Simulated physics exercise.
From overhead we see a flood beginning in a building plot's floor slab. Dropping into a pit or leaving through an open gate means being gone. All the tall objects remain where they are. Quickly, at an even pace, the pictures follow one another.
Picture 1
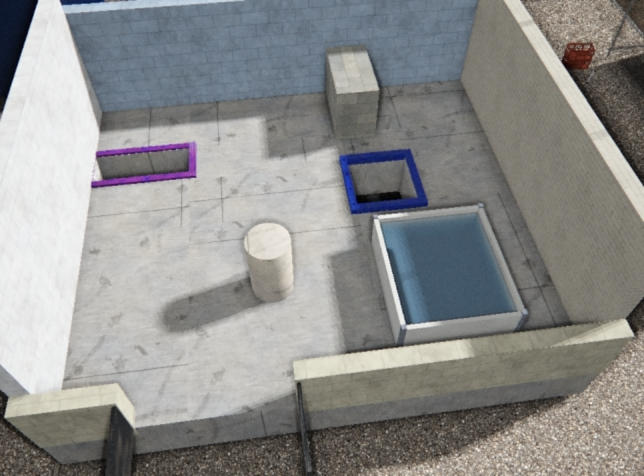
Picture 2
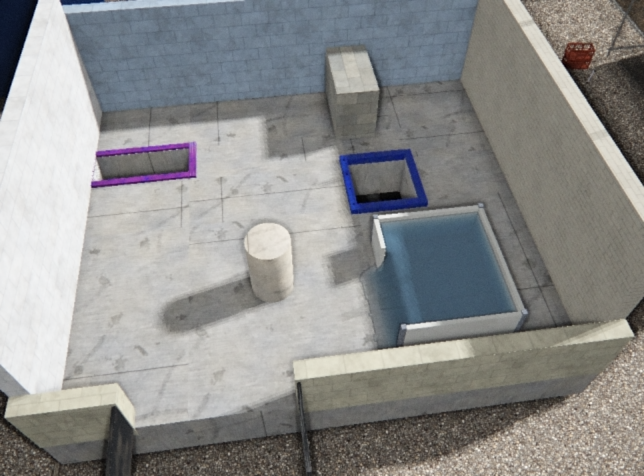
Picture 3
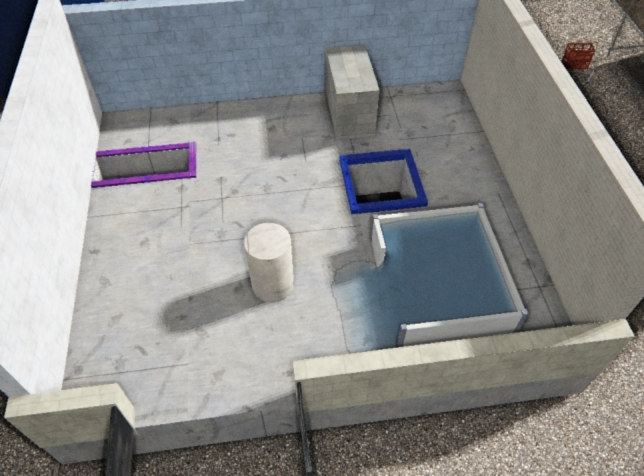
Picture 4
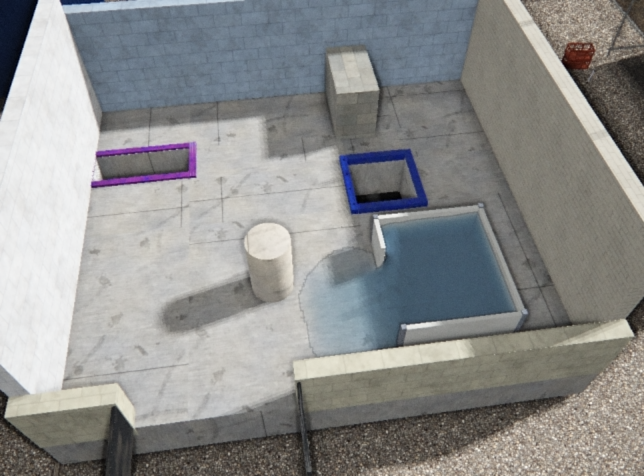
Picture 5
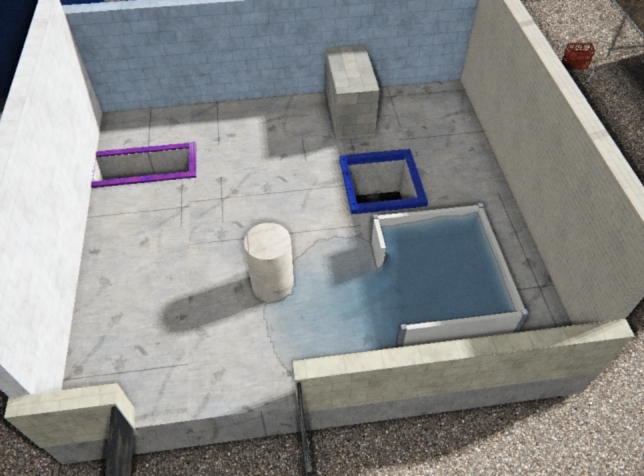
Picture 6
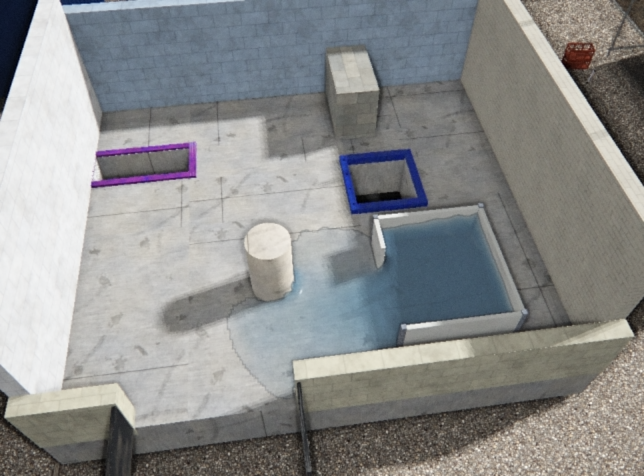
Water poured out through an opening in the left side of a square tank and spread leftward across the gray walled floor, thinning as it fanned out and reached around the base of a round pillar.
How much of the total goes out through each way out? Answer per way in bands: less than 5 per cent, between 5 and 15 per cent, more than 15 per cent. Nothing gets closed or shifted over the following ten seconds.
Going out through each: The gate, more than 15 per cent; the blue pit, less than 5 per cent; the purple pit, between 5 and 15 per cent.
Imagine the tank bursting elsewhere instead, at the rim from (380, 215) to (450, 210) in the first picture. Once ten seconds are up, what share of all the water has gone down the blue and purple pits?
Blue 30 %, purple 0 %.
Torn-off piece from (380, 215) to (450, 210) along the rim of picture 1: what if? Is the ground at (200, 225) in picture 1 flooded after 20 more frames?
Submerged.
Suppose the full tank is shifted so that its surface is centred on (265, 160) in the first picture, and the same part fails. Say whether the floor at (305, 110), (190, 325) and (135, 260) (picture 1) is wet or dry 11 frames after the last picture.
Location one: Bone dry; location two: Bone dry; location three: Soaked.
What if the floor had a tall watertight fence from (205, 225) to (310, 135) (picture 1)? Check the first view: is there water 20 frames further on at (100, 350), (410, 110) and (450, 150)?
In turn: Awash, free of water, clear.
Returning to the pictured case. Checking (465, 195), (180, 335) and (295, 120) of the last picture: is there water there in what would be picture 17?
In that order, the three spots are high and dry, soaked and high and dry.
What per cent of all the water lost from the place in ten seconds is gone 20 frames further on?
I'd put it near 30 in a hundred.
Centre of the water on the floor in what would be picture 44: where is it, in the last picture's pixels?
The centre of mass sits at about (243, 273).
A moment on, water covers 20 % of the floor; the gate 0 %, the blue pit 0 %, the purple pit 0 %.
Next, water covers 30 % of the floor; the gate 5 %, the blue pit 0 %, the purple pit 0 %.
Then, water covers 40 % of the floor; the gate 11 %, the blue pit 0 %, the purple pit 0 %.
Later, water covers 55 % of the floor; the gate 20 %, the blue pit 0 %, the purple pit 6 %.
In the end, water covers 65 % of the floor; the gate 29 %, the blue pit 0 %, the purple pit 7 %.
